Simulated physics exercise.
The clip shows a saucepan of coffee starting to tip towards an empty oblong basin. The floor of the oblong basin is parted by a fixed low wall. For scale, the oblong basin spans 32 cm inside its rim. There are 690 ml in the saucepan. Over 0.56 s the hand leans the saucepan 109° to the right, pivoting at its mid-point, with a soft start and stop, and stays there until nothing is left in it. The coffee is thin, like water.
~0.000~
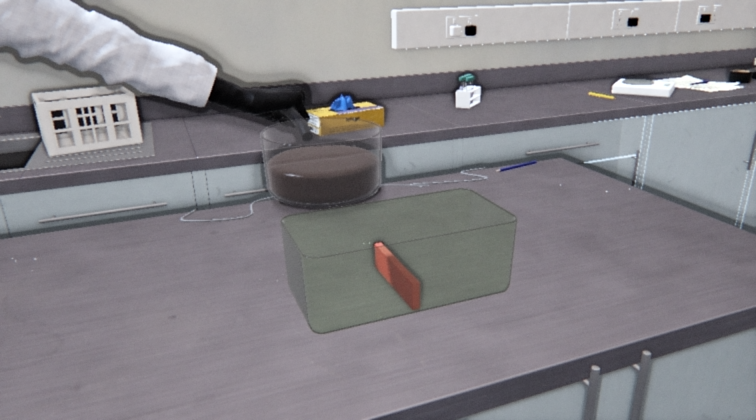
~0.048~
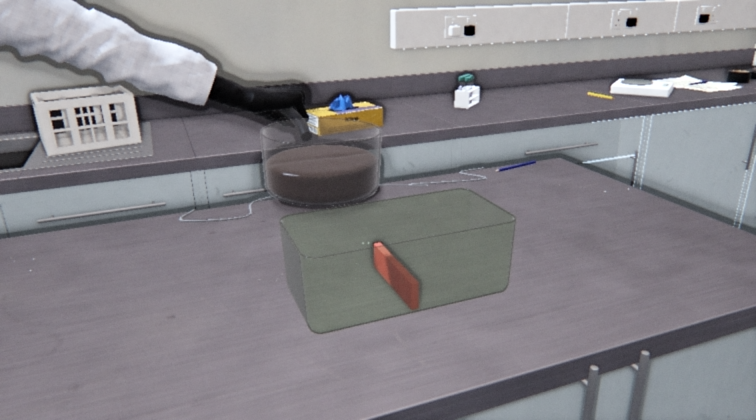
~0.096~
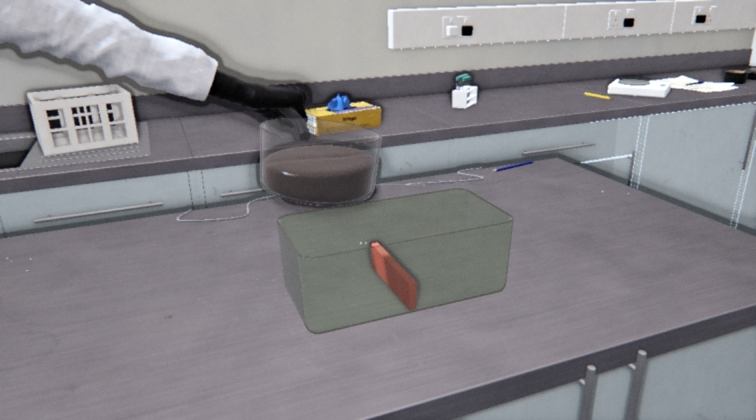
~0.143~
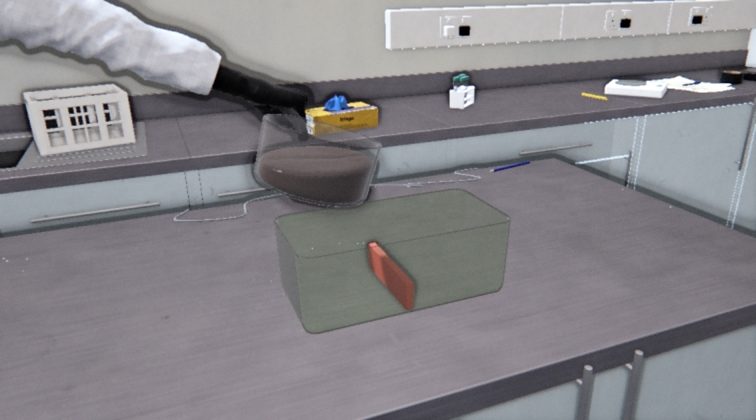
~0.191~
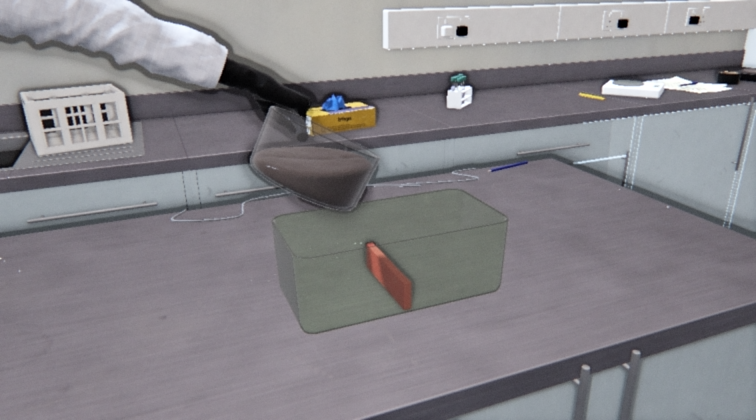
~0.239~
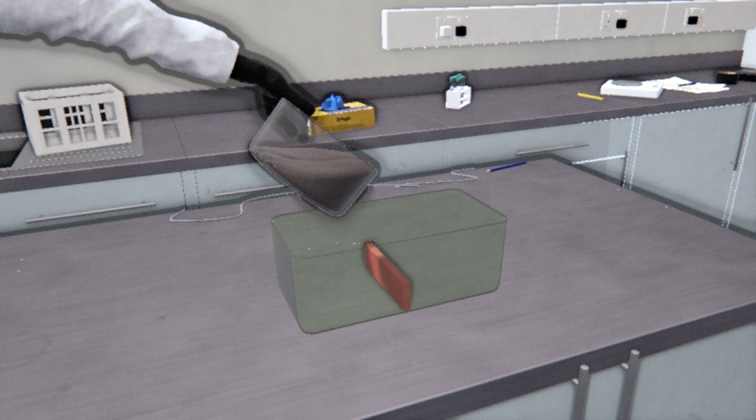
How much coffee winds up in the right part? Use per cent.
Roughly 40 per cent is past the wall.
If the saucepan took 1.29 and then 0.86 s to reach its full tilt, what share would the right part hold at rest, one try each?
In turn about 60 and 50 per cent.
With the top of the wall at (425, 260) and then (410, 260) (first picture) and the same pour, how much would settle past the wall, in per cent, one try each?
In turn about 15 and 15 per cent.
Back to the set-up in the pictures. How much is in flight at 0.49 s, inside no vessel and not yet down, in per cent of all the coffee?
Near 24 in a hundred.
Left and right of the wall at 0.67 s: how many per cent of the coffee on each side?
Some 48 per cent left and 40 right.
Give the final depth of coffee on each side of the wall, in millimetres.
Left about 18 mm, right about 12 mm.
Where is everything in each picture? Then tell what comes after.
It leans 0°; its right rim is at (377, 126); the coffee meets the walls at (267, 166) and (373, 152); the oblong basin's rim runs from (291, 238) to (493, 204); the wall's top is at (396, 263), in the first frame.
It leans 2°; its right rim is at (377, 128); the coffee meets the walls at (266, 165) and (373, 153), in the second frame.
It leans 8°; its right rim is at (376, 133); the coffee meets the walls at (263, 164) and (370, 153), in the third frame.
It leans 17°; its right rim is at (376, 143); the coffee meets the walls at (258, 162) and (368, 155), in the fourth frame.
It leans 28°; its right rim is at (374, 155); the coffee meets the walls at (253, 158) and (368, 157), in the fifth frame.
It leans 42°; its right rim is at (371, 169); the coffee meets the walls at (254, 151) and (367, 160), in the sixth frame.
By 0.49 s the tilt is 104° and 22 per cent is still to pour, 23 is left of the wall and 30 right of it.
By 0.67 s the tilt is 109° and 6 per cent is still to pour, 49 is left of the wall and 41 right of it.
By 0.86 s the tilt is 109° and 0 per cent is still to pour, 57 is left of the wall and 40 right of it.
By 1.06 s the tilt is 109° and 0 per cent is still to pour, 58 is left of the wall and 40 right of it.
At rest 58 per cent lies left of the wall, 40 right of it and 2 outside.
